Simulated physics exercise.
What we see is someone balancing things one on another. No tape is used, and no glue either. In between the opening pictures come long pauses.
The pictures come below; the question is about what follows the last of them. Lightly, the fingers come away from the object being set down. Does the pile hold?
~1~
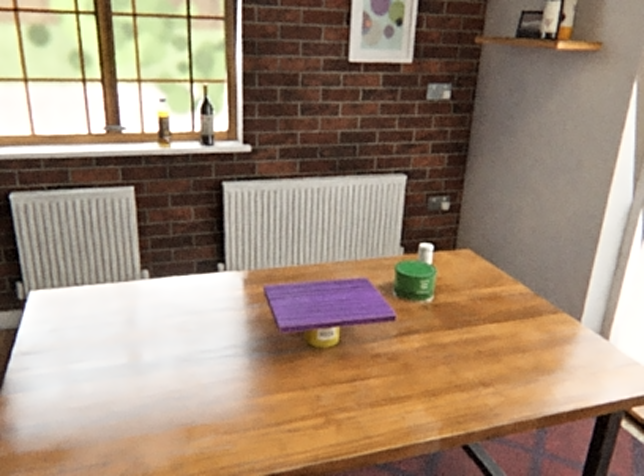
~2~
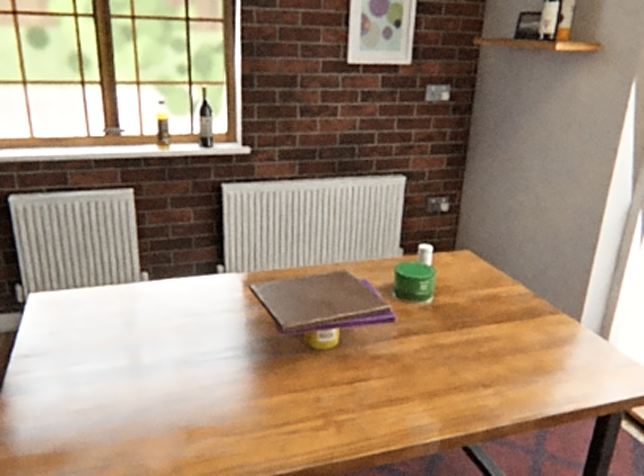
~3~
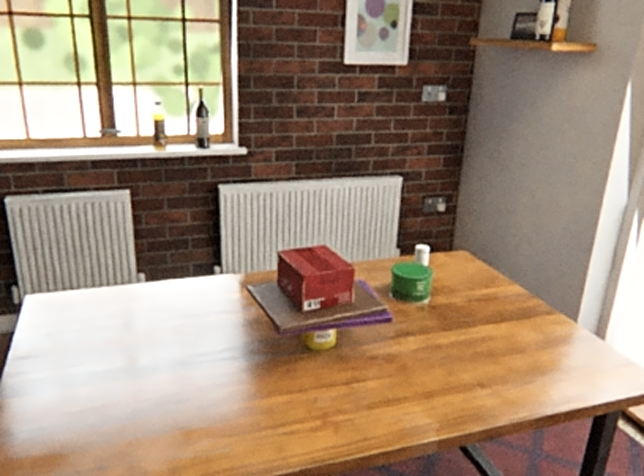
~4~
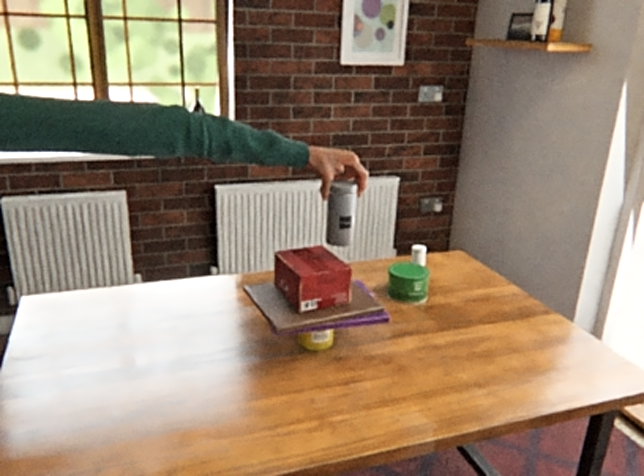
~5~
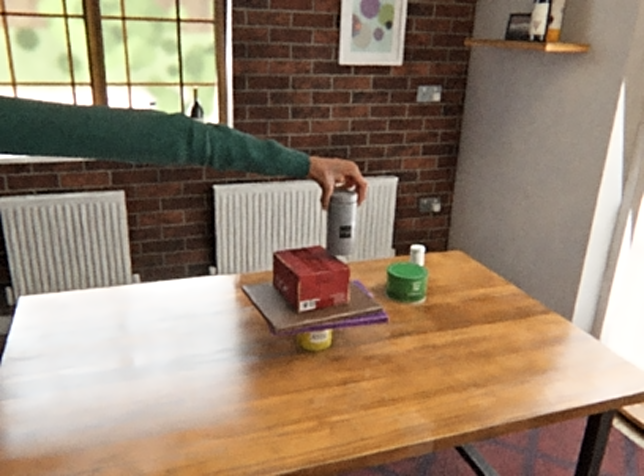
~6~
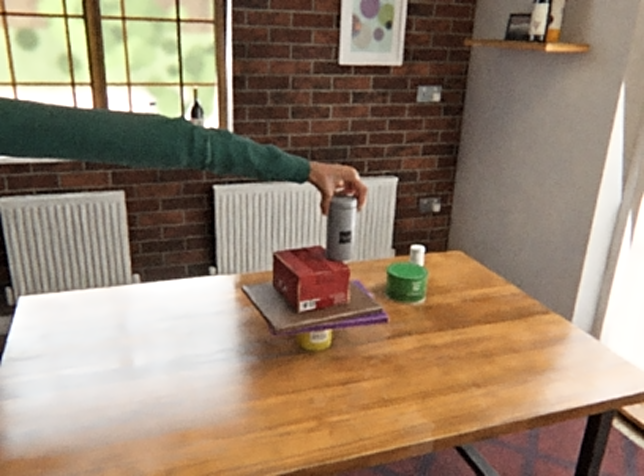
Safe to say it doesn't work.
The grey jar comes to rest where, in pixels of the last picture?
Roughly at pixel (450, 301).
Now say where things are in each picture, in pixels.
In the first frame, the last thing is not in view yet.
In the second frame, the last thing is not in view yet.
In the third frame, the last thing is not in view yet.
In the fourth frame, still above its spot; grey jar (341, 213); red box (312, 277).
In the fifth frame, still above its spot; grey jar (341, 223).
In the sixth frame, set down, still held; grey jar (341, 228).
Then, 0.50 s past the last view, grey jar now fallen.
Then, 0.70 s past the last view, things are still on the move.
Finally, fallen, grey jar; the other 6 still in place. Final places as the last picture's camera would see them, grey jar near (450, 301). The pile comes apart.
